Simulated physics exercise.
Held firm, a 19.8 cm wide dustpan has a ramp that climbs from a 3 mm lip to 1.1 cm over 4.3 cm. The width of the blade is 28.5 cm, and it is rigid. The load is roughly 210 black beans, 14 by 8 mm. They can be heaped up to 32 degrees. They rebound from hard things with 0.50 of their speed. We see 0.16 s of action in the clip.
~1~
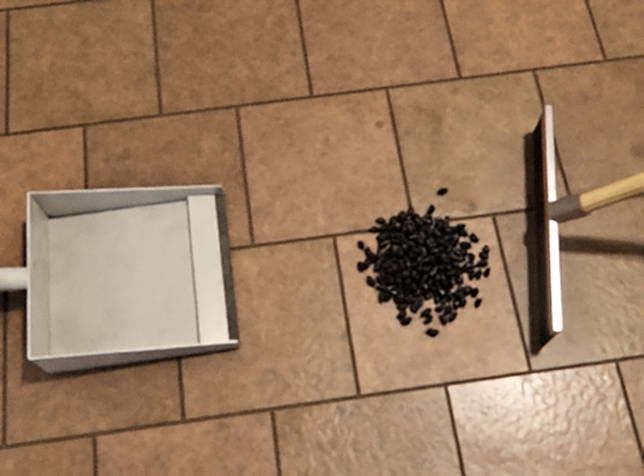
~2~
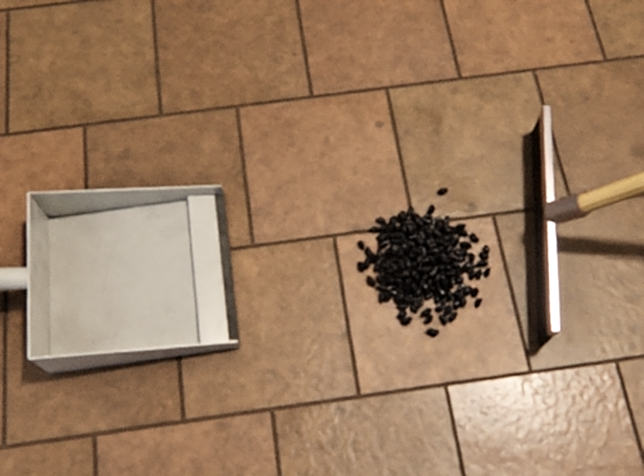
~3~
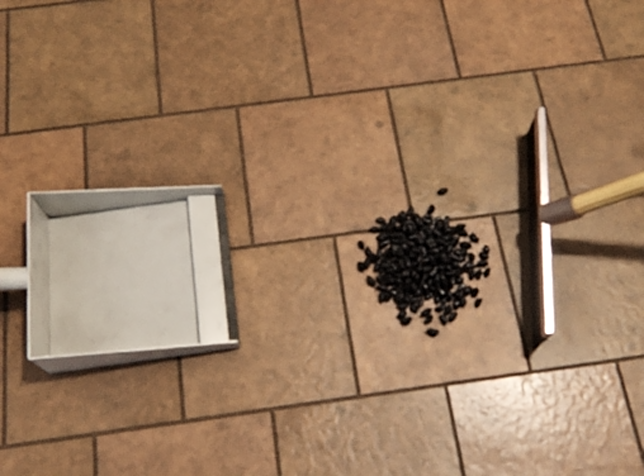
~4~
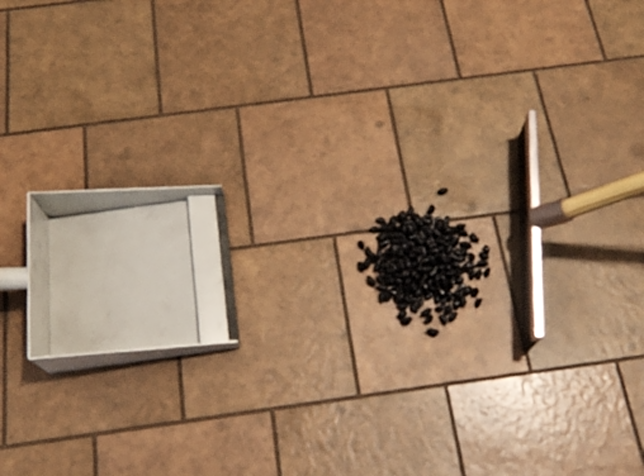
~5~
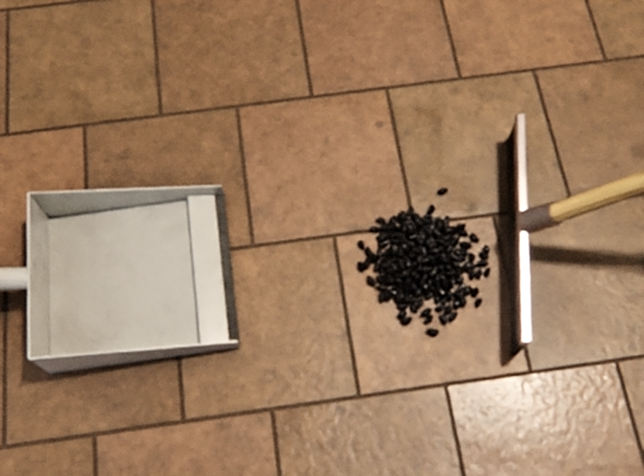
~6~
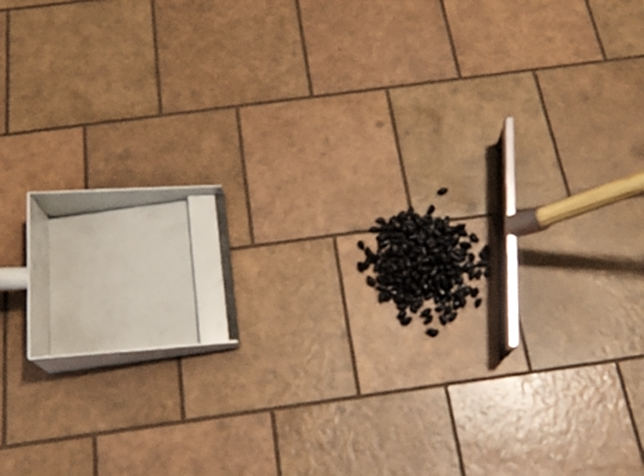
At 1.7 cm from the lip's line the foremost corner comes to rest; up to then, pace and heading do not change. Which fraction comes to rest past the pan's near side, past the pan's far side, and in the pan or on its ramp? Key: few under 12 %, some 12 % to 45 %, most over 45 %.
Near side = some, far side = few, pan = few.
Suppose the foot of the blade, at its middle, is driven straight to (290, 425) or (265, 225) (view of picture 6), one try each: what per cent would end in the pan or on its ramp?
Close to 0 and 30 percent, in that order.
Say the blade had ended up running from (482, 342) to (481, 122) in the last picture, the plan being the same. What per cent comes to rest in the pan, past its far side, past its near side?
The pan gets 25, the far side 10 and the near side 10.
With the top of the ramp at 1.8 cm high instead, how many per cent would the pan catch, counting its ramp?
I'd expect close to 5 per cent.
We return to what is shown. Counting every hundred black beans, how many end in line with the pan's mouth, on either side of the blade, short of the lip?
70 per cent.
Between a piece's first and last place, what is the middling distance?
It works out to roughly 22 cm.
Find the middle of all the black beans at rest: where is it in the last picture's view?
Somewhere around (252, 287) in the final frame.
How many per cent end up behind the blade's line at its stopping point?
Close to 0 percent.
Then, 0.28 s after the last picture, middle of the blade 19 cm from the lip; 0 % over the lip, far side 0 %, near side 5 %.
Then, 0.47 s after the last picture, middle of the blade 10 cm from the lip; 0 % over the lip, far side 0 %, near side 15 %.
Then, 0.78 s after the last picture, middle of the blade 5 cm from the lip; 10 % over the lip, far side 5 %, near side 20 %.
In the end, near side 20 %, far side 5 %, pan 5 %, in front of the lip or behind the blade 70 %.
